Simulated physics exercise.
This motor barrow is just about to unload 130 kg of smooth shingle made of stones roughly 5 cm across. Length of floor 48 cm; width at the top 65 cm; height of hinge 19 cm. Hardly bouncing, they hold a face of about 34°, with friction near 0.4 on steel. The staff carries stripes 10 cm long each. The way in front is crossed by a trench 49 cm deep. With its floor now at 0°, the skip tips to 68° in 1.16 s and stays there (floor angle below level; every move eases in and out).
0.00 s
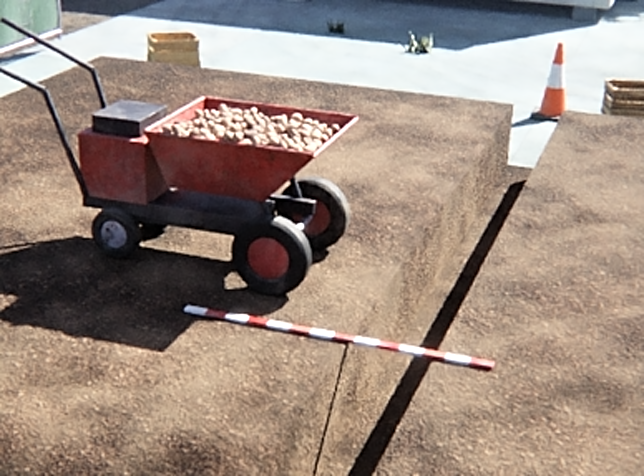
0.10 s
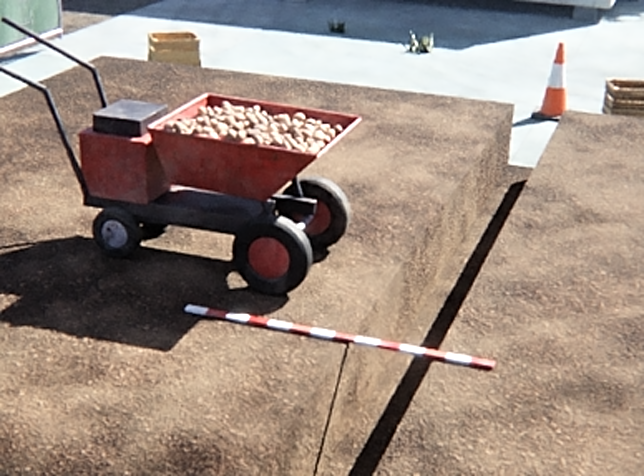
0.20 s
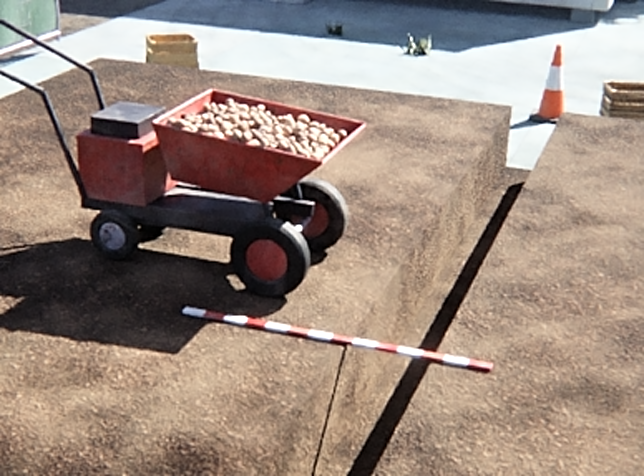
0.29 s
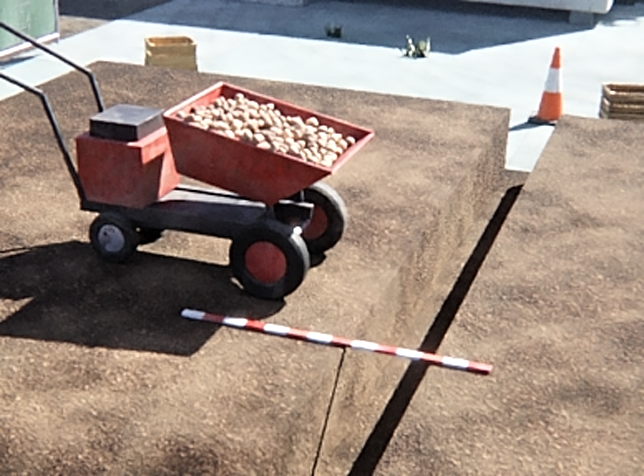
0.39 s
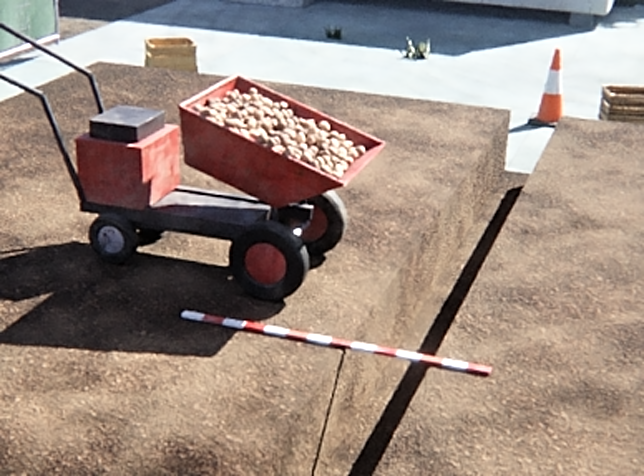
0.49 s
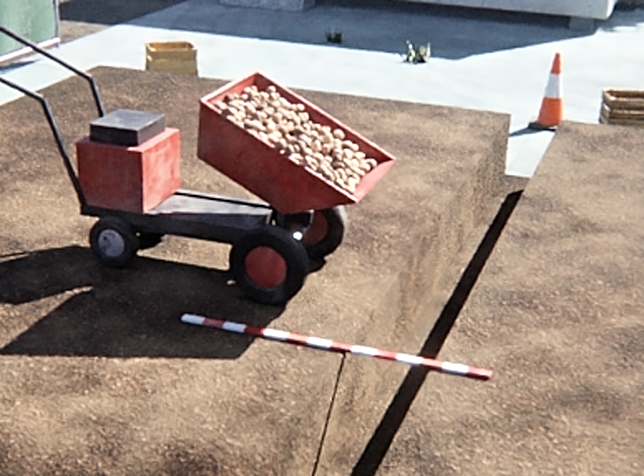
On sunlit brown ground beside a narrow trench, a red motor barrow loaded with smooth stones stands behind a red-and-white striped staff, and its skip tilts steadily forward to the right, the rear rising while the wheels stay in place.
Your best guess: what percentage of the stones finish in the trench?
My guess is about 79 per cent.
After 0.9 s the floor is at 57°; 99 % in the skip, 1 % in the trench; the foremost stones are at (405, 243).
After 1.3 s the floor is at 68°; 45 % in the skip, 44 % in the trench, 10 % past the trench; the foremost stones are at (512, 305).
After 1.6 s the floor is at 68°; 13 % in the skip, 66 % in the trench, 21 % past the trench; the foremost stones are at (615, 333).
After 3.6 s the floor is at 68°; 0 % in the skip, 79 % in the trench, 21 % past the trench; the foremost stones are past the picture's edge.
